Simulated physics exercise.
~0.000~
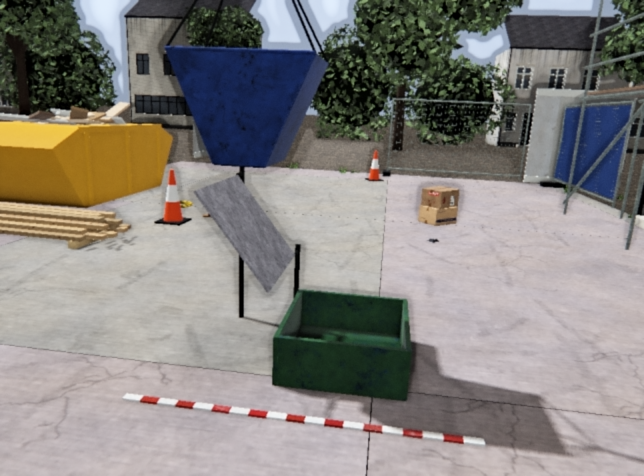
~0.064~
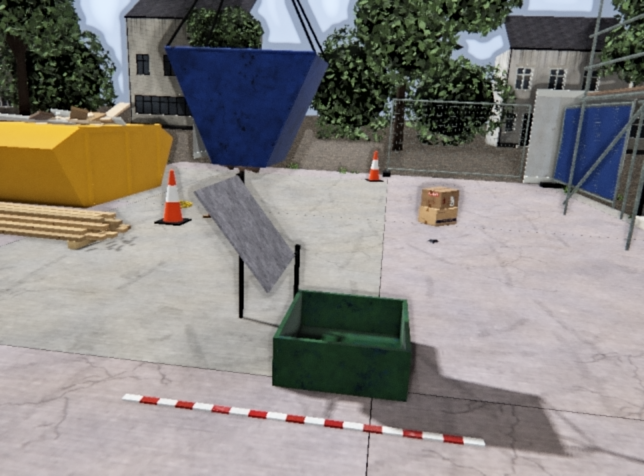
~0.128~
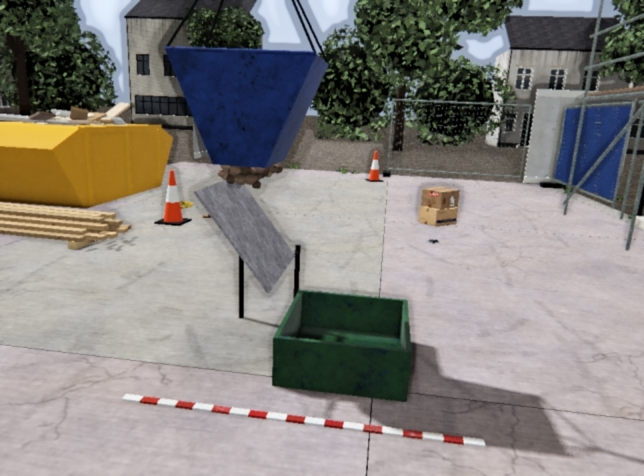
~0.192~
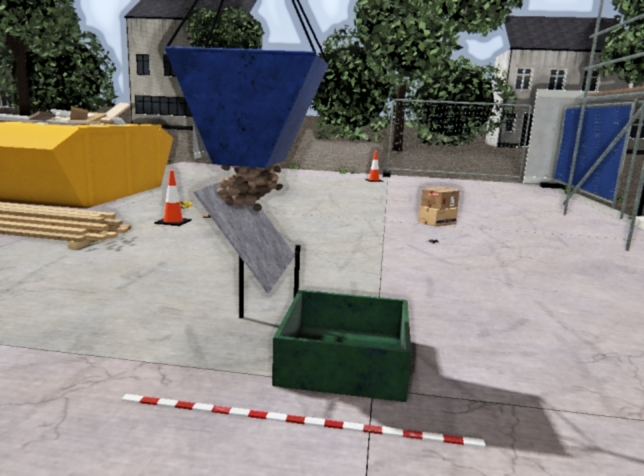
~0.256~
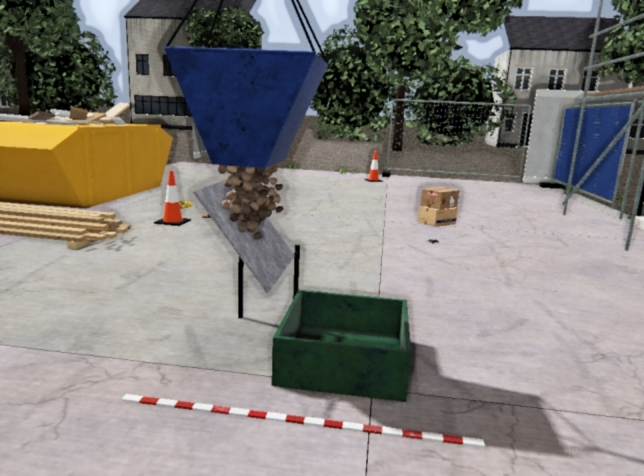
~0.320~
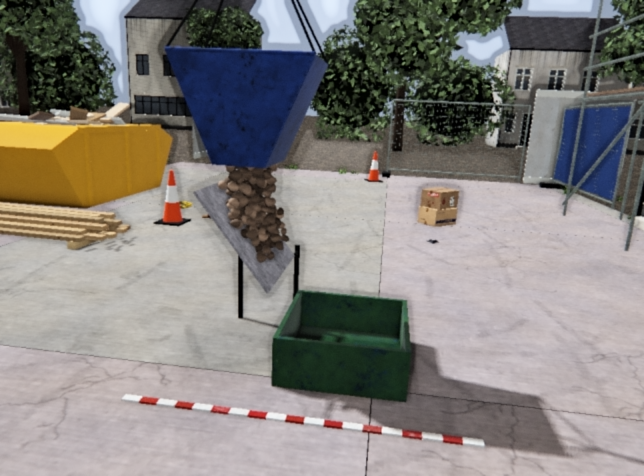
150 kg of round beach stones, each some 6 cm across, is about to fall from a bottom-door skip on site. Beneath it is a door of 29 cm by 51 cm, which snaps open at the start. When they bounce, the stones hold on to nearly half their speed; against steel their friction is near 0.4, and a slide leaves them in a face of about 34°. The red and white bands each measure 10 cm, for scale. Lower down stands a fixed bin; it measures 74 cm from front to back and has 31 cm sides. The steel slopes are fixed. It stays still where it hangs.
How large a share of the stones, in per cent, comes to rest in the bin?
Some 88 per cent comes to rest there.
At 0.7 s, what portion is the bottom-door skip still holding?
Estimate: About 15 %.
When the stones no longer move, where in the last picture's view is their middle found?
Their centre ends up around (350, 345).
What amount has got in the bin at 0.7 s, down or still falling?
At that moment: About 35 %.
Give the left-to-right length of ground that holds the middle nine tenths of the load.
Some 60 cm from left to right.
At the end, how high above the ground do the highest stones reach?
Looks like they stop near 28 cm off the ground.
After 0.7 s, 15 % in the bottom-door skip, 31 % on the steel, 16 % falling or lying left of the bin, 35 % falling or lying in the bin, 4 % falling or lying beside or right of the bin; the stones farthest right are at (382, 342).
After 1.1 s, 0 % in the bottom-door skip, 6 % on the steel, 4 % falling or lying left of the bin, 80 % falling or lying in the bin, 10 % falling or lying beside or right of the bin; the stones farthest right are at (405, 357).
After 1.7 s, 0 % in the bottom-door skip, 88 % falling or lying in the bin, 12 % falling or lying beside or right of the bin; the stones farthest right are at (485, 375).
After 2.6 s, 0 % in the bottom-door skip, 88 % falling or lying in the bin, 12 % falling or lying beside or right of the bin; the stones farthest right are at (530, 404).
After 4.5 s, 0 % in the bottom-door skip, 88 % in the bin, 12 % beside or right of the bin; the stones farthest right are at (530, 404).
